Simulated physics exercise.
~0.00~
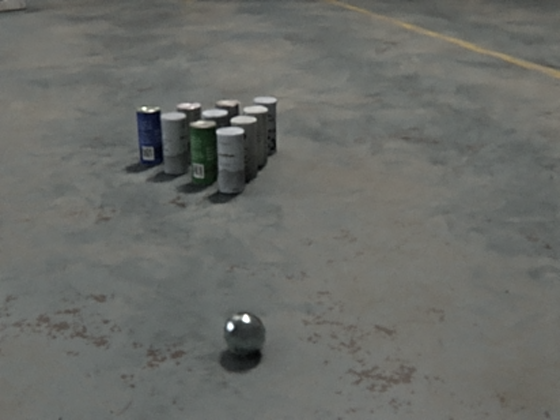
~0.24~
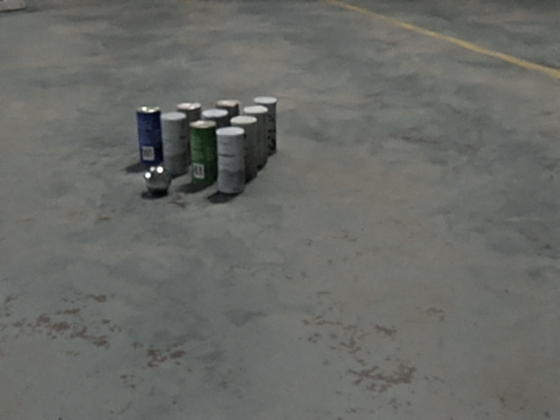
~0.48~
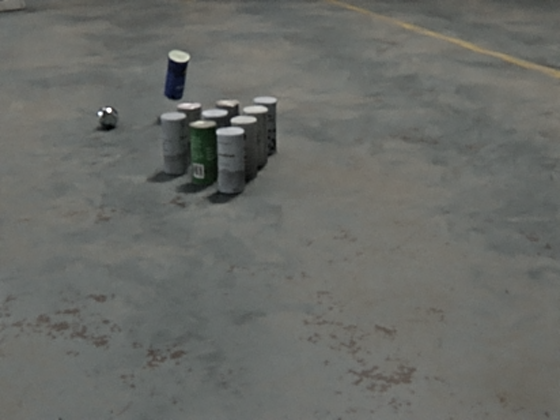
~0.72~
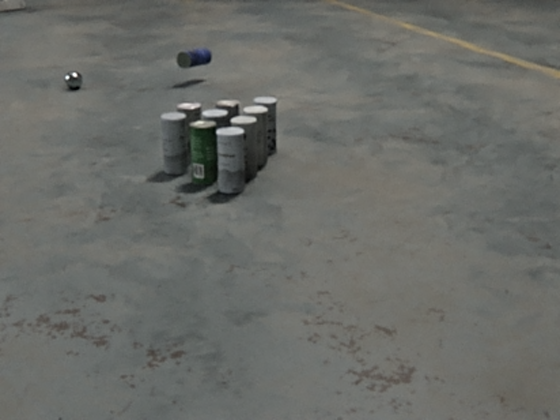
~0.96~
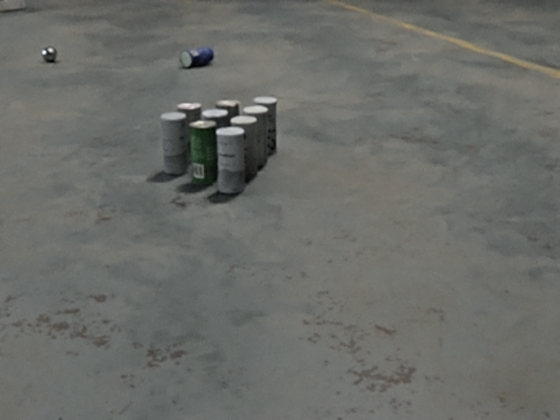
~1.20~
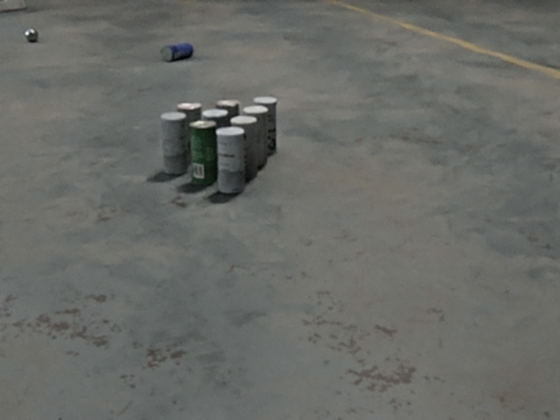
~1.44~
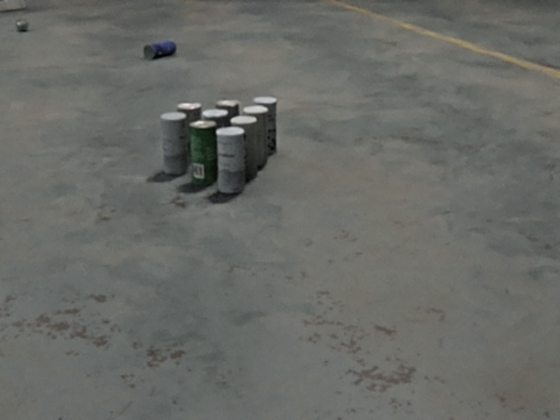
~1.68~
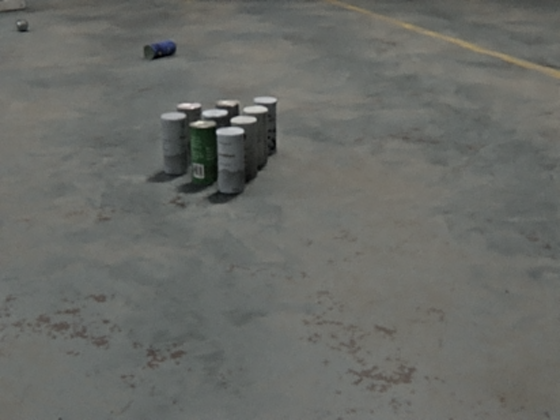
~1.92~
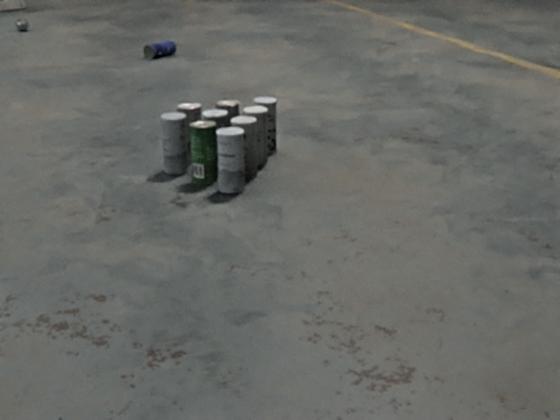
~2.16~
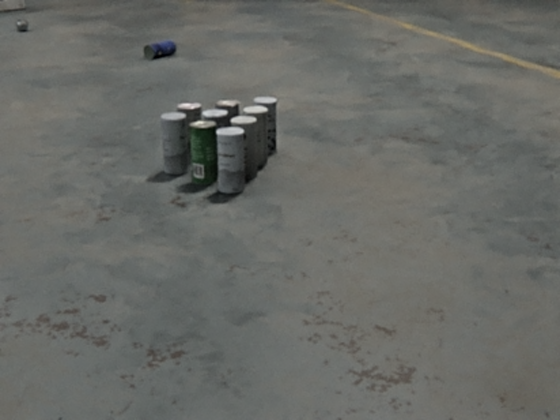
On a stained concrete floor, a shiny metal ball rolls away from the viewer toward a cluster of upright cans and knocks the blue one into the air; it lands on its side beyond the group, while the ball stops farther back at left and the others stay standing.
